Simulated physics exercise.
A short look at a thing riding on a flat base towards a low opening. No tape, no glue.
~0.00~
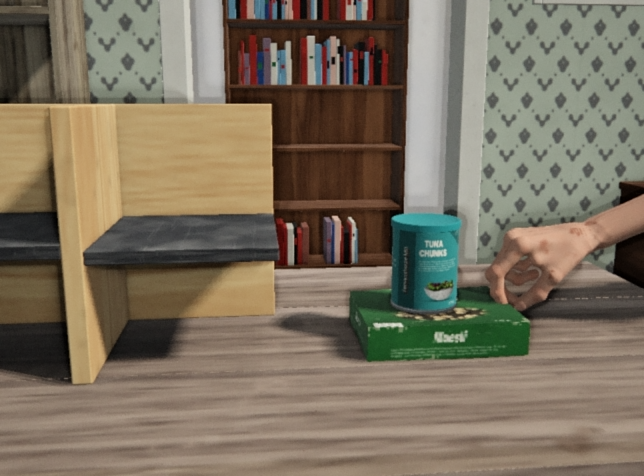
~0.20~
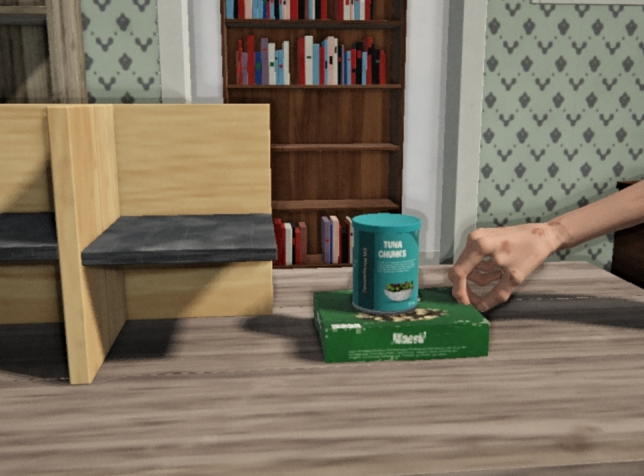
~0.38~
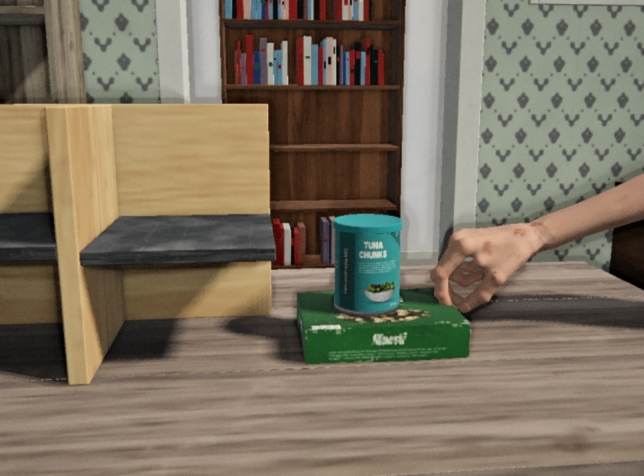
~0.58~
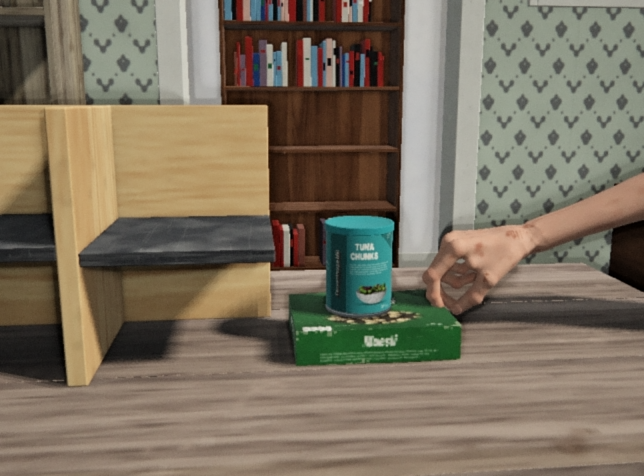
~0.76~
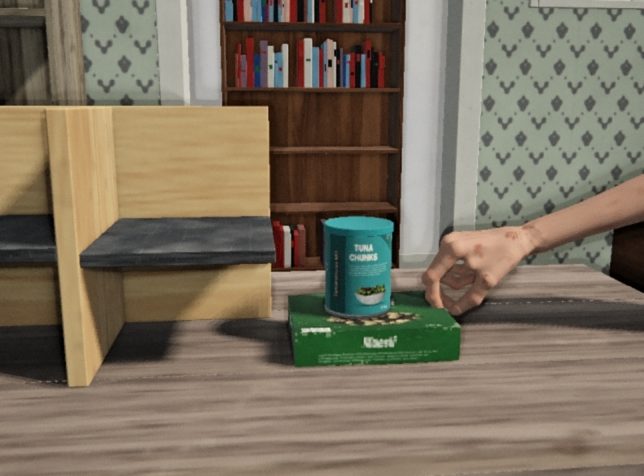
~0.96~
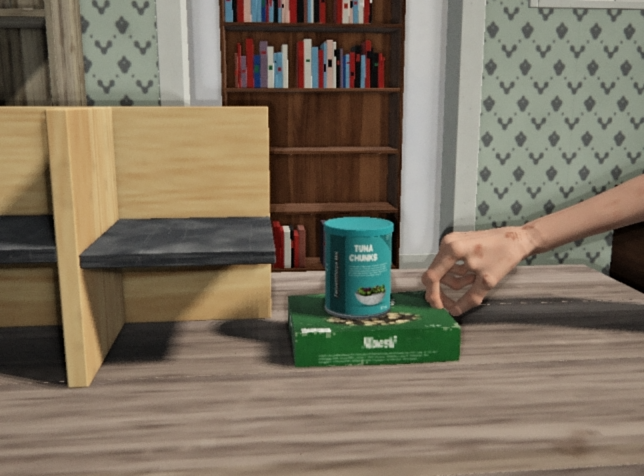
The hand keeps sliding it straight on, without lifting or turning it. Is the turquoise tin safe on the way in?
In the end the turquoise tin gets scraped off its spot.
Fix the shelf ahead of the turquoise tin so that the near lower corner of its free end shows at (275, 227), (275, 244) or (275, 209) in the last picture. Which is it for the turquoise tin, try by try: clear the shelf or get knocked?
In turn it clears the shelf; gets knocked; gets in clear.
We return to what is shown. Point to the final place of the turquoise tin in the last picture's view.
Around (317, 296).
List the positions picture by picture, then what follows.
The first frame shows hand sliding it forward; turquoise tin (425, 262); green packet (433, 321).
The second frame shows hand sliding it forward; turquoise tin (386, 263); shelf (94, 231).
The third frame shows hand sliding it forward; turquoise tin (367, 264); green packet (376, 323).
The fourth frame shows hand sliding it forward; turquoise tin (359, 265); shelf (92, 232).
The fifth frame shows hand sliding it forward; turquoise tin (358, 266); green packet (368, 326).
The sixth frame shows hand sliding it forward; turquoise tin (358, 267); shelf (93, 234).
By 2.38 s, turquoise tin tilted by 29° near (304, 258).
By 2.82 s, turquoise tin on its side near (322, 275).
By 3.14 s, turquoise tin upside down near (338, 292).
When it is over (4.5 s), the turquoise tin is knocked back, near (317, 296).
